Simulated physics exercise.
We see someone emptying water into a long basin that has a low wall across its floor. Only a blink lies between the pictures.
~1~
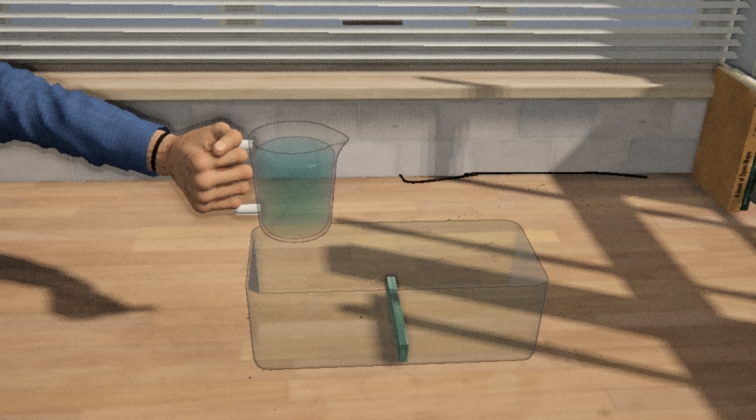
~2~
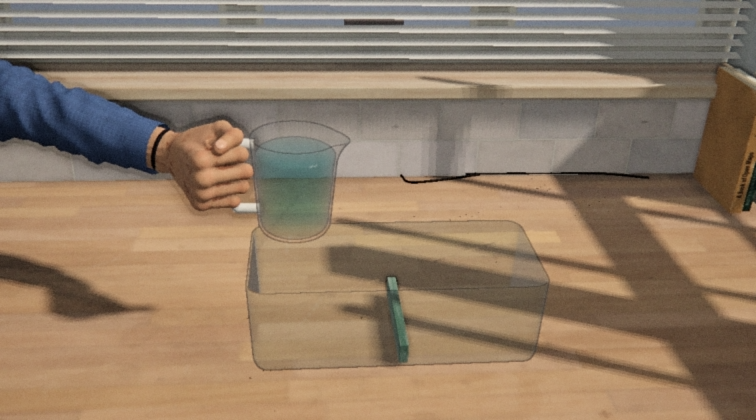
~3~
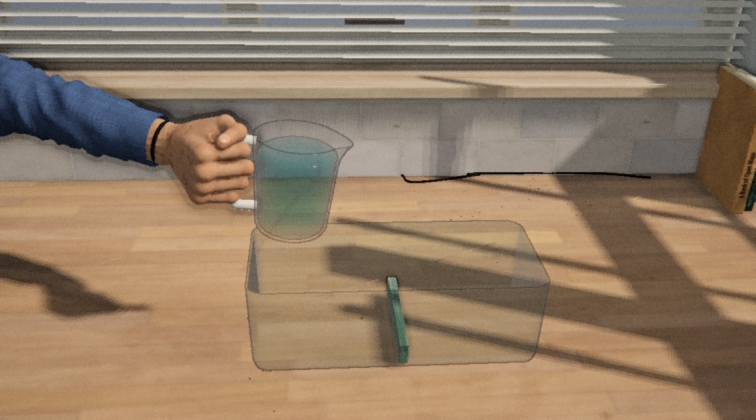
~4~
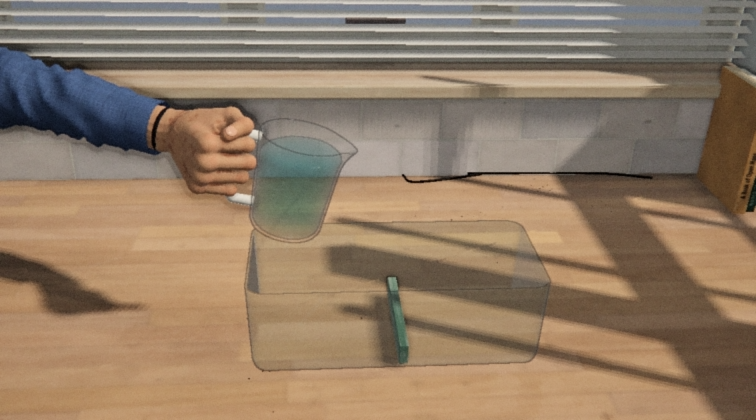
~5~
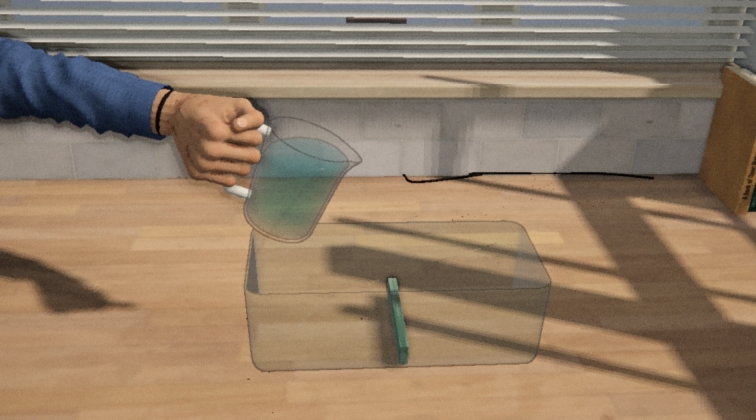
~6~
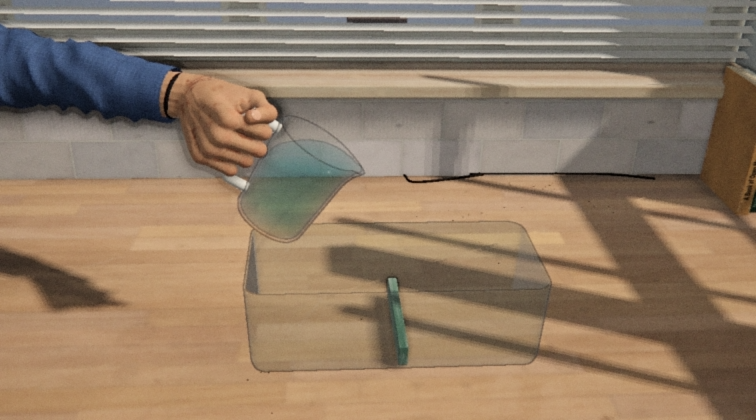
A hand in a blue sleeve holds a clear jug of blue-green water above a long transparent basin with a low green wall across its floor, then steadily tilts the jug to the right, bringing the water near its spout.
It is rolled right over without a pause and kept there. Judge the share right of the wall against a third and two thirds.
The share right of the wall is between a third and two thirds.
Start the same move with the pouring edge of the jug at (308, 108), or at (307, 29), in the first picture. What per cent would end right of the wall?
The first gives 10 %, the second 35 %.
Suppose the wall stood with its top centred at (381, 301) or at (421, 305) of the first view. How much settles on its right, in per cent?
Roughly 90 per cent, and 5 per cent.
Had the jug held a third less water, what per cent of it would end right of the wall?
Some 35 per cent.
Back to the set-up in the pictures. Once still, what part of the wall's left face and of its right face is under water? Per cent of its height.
The left part 30 per cent, the right part 50.
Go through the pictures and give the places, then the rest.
The first frame shows tilt 0°; pouring edge (349, 138); surface from (253, 150) to (336, 149); the long basin's rim runs from (250, 258) to (533, 252); the wall's top is at (397, 309).
The second frame shows tilt 1°; pouring edge (350, 139); surface from (254, 149) to (337, 149).
The third frame shows tilt 6°; pouring edge (354, 143); surface from (257, 147) to (339, 151).
The fourth frame shows tilt 13°; pouring edge (358, 150); surface from (260, 147) to (343, 153).
The fifth frame shows tilt 22°; pouring edge (363, 159); surface from (261, 153) to (351, 156).
The sixth frame shows tilt 33°; pouring edge (365, 171); surface from (257, 166) to (361, 162).
A moment on, the jug is tipped on its side and 59 per cent is still to pour, 7 is left of the wall and 15 right of it.
Next, the jug is tipped on its side and 20 per cent is still to pour, 29 is left of the wall and 39 right of it.
Then the jug is tipped on its side and 5 per cent is still to pour, 35 is left of the wall and 57 right of it.
Later the jug is tipped on its side and 1 per cent is still to pour, 41 is left of the wall and 57 right of it.
At rest 42 per cent lies left of the wall, 58 right of it and 1 outside.
